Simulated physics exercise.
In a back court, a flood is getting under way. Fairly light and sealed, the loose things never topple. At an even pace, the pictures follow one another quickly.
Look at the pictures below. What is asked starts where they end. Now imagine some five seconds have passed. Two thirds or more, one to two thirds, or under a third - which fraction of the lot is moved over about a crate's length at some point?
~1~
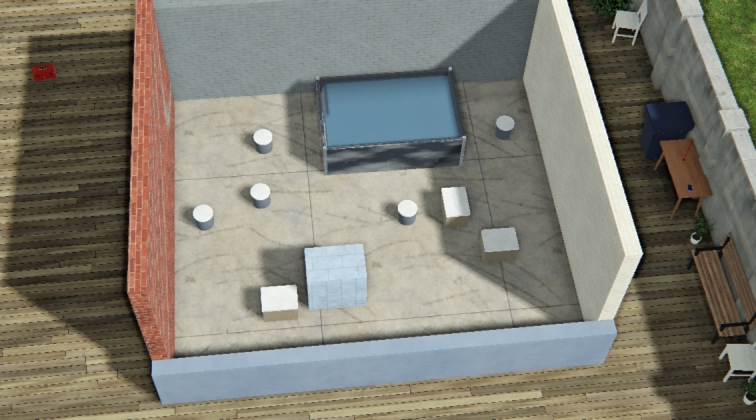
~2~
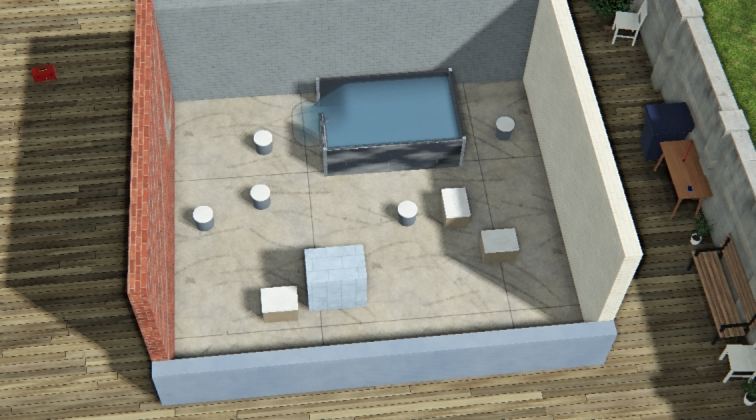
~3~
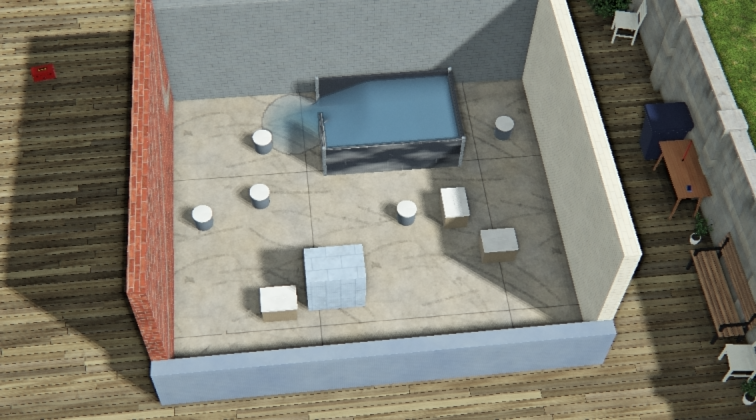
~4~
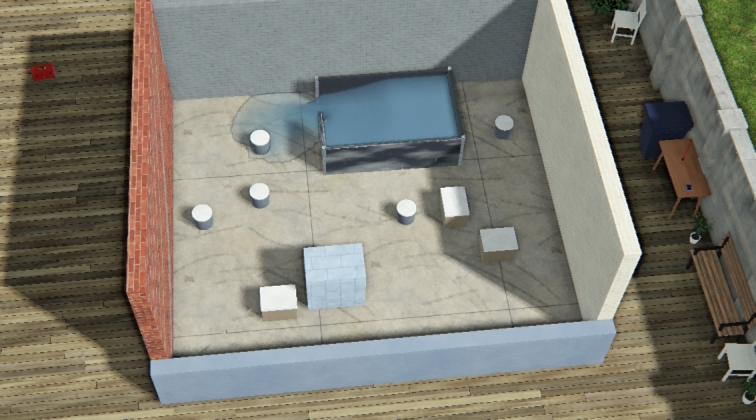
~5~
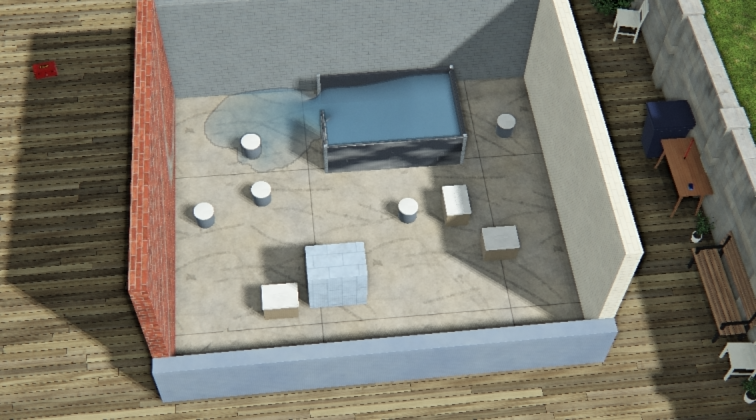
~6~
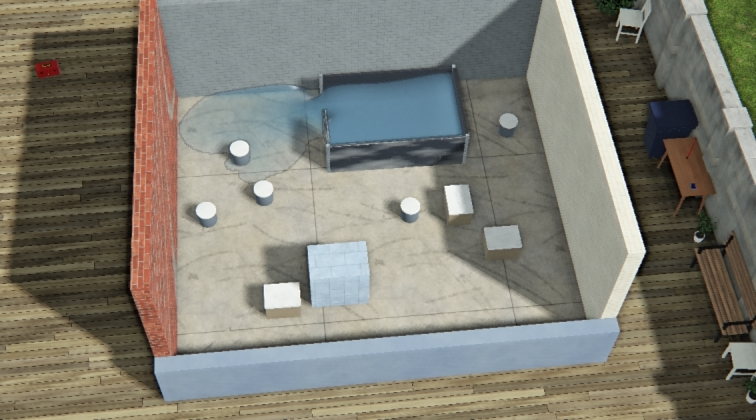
The fraction moved that far is one to two thirds.
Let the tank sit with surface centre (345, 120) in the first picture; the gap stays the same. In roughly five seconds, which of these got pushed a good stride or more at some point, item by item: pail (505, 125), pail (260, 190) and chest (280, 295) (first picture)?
Not far, Far enough, Far enough.
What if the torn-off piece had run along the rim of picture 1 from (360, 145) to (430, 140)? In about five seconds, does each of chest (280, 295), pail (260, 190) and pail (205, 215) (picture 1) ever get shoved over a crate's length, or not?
In turn: Stayed within it, stayed within it, moved that far.
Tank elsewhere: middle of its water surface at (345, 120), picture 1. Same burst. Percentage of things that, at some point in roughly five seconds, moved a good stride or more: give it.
Close to 50 %.
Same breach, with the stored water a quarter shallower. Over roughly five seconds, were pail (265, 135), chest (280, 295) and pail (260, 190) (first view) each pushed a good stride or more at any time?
Order as given: Displaced that much; not past it; displaced that much.
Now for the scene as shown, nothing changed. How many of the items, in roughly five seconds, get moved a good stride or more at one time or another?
So the number is 4.
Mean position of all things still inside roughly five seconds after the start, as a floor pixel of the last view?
Near (409, 244).
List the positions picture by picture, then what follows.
In the first picture, a pail at (263, 137), on the bottom; a pail at (203, 213), on the bottom; 0 of 8 have shifted.
In the second picture, a pail at (263, 138), on the bottom; a pail at (203, 214), on the bottom; 0 of 8 have shifted.
In the third picture, a pail at (262, 137) rests on the ground; a pail at (202, 213) rests on the ground; 0 of 8 have shifted.
In the fourth picture, a pail at (260, 137), on the bottom, close to its start; a pail at (202, 213) rests on the ground; 0 of 8 have shifted.
In the fifth picture, a pail at (251, 141) rests on the ground, close to its start; a pail at (204, 211), on the bottom; 1 of 8 have shifted.
In the sixth picture, a pail at (239, 148), on the bottom, a stride from its start; a pail at (206, 210) rests on the ground; 1 of 8 have shifted.
A moment on, 1 of 8 are well off their spots; 0 afloat.
Next, 1 of 8 are well off their spots; 1 afloat.
Later, 2 of 8 are well off their spots; 2 afloat.
In the end, 4 of 8 are well off their spots, and 4 have been at some point; 2 afloat.
